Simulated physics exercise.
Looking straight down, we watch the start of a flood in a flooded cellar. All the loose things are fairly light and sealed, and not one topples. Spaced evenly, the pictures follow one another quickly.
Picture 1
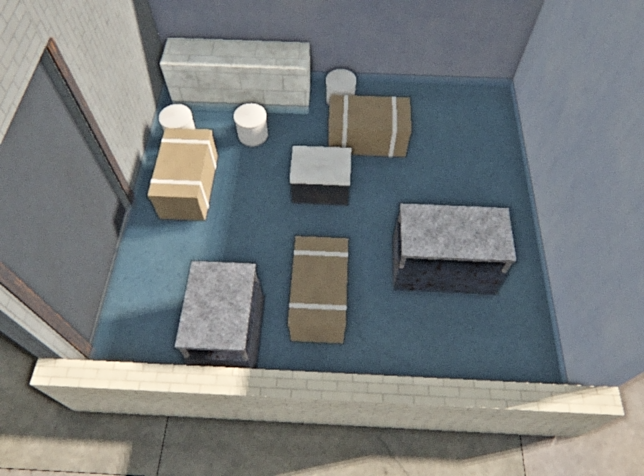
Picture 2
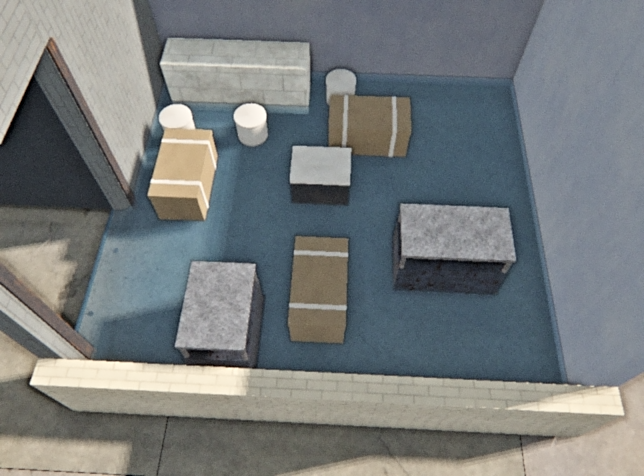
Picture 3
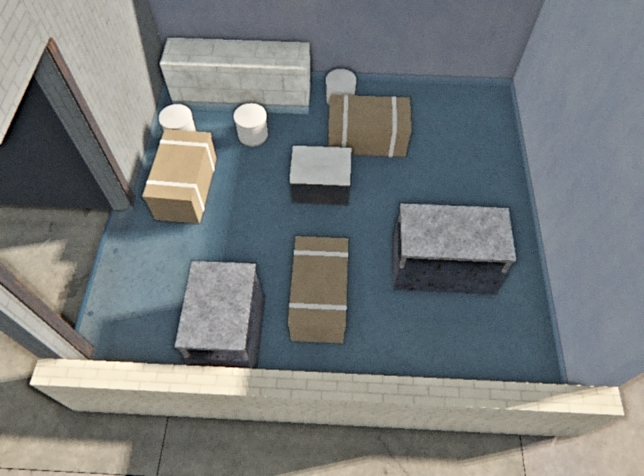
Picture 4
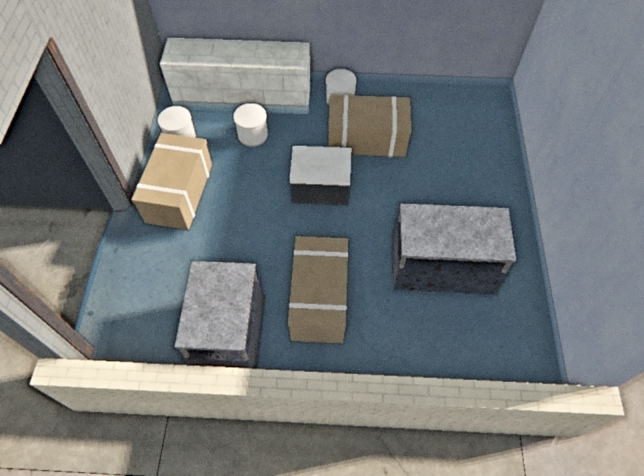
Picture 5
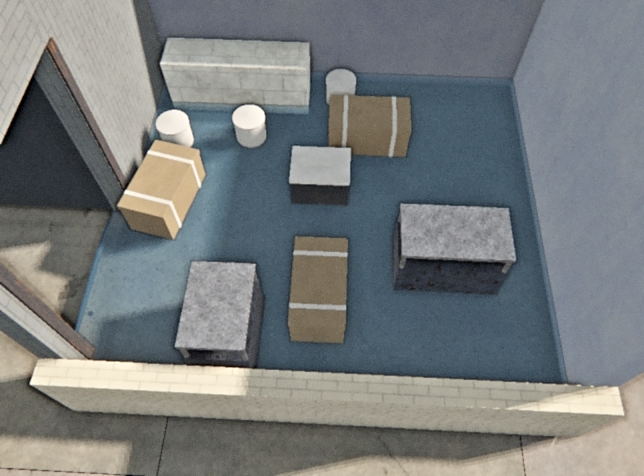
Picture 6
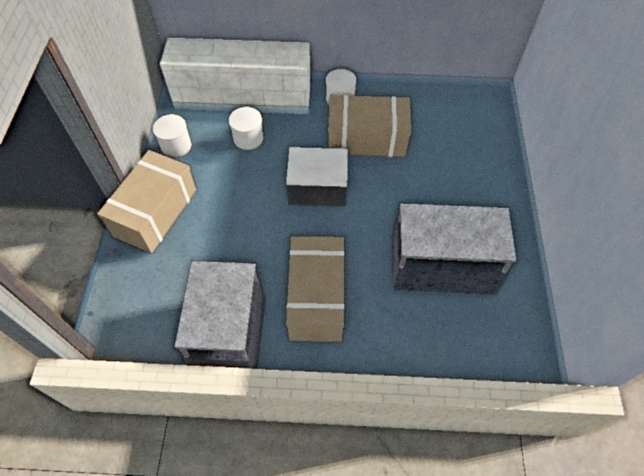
A strapped tan box turning and drifting lower left beside a newly opened doorway, then two white pails shifting slightly behind it.
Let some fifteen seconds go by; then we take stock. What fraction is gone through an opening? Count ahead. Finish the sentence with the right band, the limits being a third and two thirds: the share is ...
The share is two thirds or more.
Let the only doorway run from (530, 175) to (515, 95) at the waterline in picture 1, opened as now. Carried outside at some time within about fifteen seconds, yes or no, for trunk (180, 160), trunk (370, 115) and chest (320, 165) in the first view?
Each in turn: Never leaves, exits, exits.
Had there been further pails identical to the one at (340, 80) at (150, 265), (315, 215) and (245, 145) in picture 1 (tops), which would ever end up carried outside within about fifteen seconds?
For the three copies in the stated order: Escaped, escaped, escaped.
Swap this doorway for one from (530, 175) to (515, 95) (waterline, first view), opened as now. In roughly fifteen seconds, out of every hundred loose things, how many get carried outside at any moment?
About 40 percent.
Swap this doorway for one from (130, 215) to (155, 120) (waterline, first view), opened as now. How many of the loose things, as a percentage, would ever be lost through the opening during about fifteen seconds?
100 per cent.
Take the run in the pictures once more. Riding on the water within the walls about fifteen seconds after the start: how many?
Counting them up gives 2.
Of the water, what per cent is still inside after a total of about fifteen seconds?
50 %.
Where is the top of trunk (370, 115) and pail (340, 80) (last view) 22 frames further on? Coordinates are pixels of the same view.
About (211, 159) and (211, 123).
A moment on, 1 of 7 are out; 6 afloat.
Next, 2 of 7 are out; 5 afloat.
Later, 5 of 7 are out; 2 afloat.
In the end, 5 of 7 are out; 2 afloat.
